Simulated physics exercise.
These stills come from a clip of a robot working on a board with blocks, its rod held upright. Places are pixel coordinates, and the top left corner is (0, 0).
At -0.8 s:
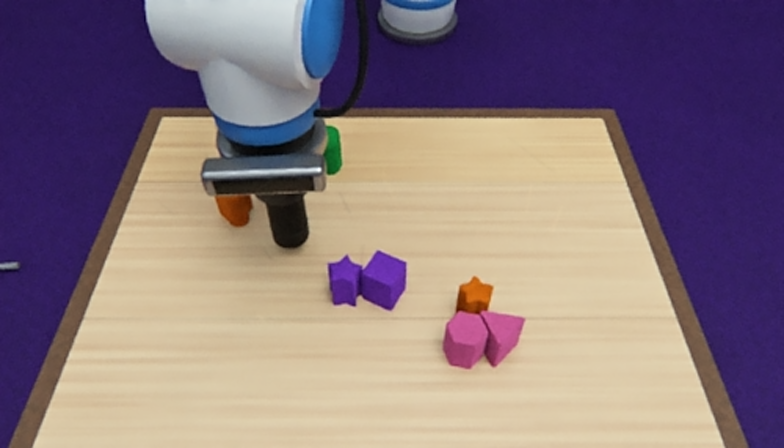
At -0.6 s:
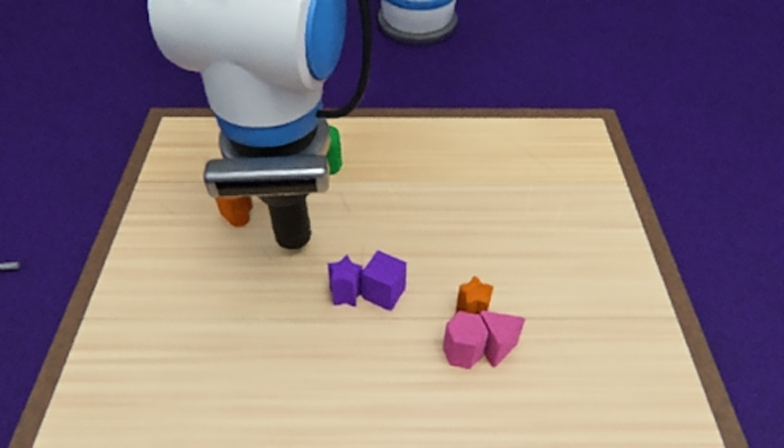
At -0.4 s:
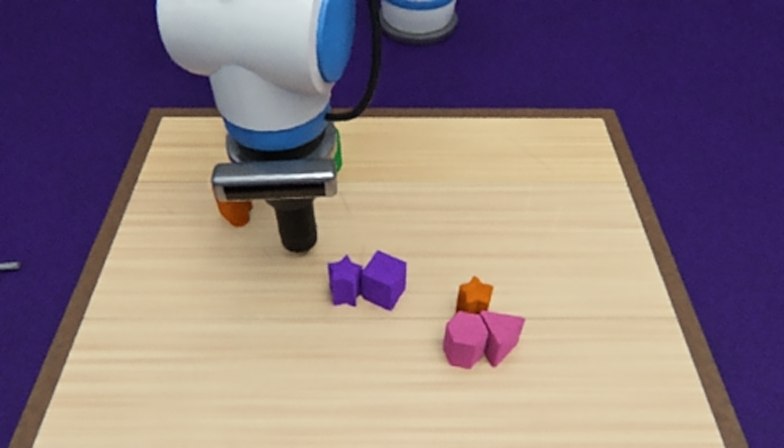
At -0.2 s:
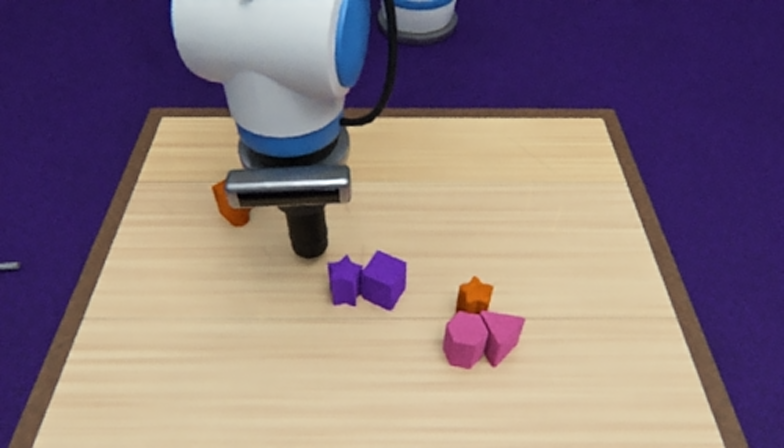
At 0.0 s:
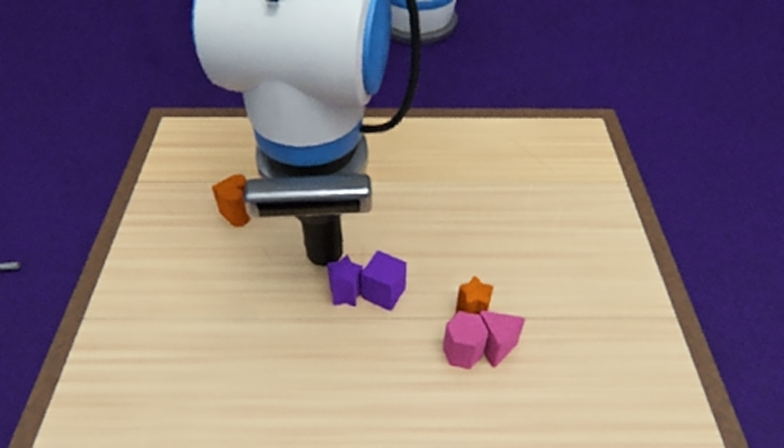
Robot arm with a black rod moving slightly right and toward the purple star block on a wooden board, blocks staying still.
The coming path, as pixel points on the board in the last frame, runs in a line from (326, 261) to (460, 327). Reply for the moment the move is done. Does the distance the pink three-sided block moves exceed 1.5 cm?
No, that is not what happens.
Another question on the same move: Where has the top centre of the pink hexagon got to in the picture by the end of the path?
Most likely (500, 368).
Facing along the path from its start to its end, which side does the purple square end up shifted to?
Off to the right side.
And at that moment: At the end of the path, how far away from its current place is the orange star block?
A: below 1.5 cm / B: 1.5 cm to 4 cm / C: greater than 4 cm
The one that fits is B, 1.5 cm to 4 cm.
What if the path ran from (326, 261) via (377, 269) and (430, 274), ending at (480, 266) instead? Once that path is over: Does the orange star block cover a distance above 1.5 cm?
No - that is not the case.
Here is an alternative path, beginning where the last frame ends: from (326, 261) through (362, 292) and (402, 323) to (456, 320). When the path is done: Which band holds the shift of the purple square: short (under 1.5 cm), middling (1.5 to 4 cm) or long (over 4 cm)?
Over 4 cm.
What follows on the original path. One third of the way, rod (369, 273); purple star block (352, 280), turned 55° clockwise; purple square (397, 276).
Two thirds of the way, rod (414, 295); purple star block (354, 281), turned 70° clockwise; purple square (437, 306), turned 35° clockwise.
At the end, rod (461, 319); purple star block (354, 281), turned 70° clockwise; purple square (479, 336), turned 50° clockwise; pink hexagon (500, 368), turned 35° clockwise; orange star block (500, 292), turned 45° anticlockwise; pink three-sided block (511, 325).
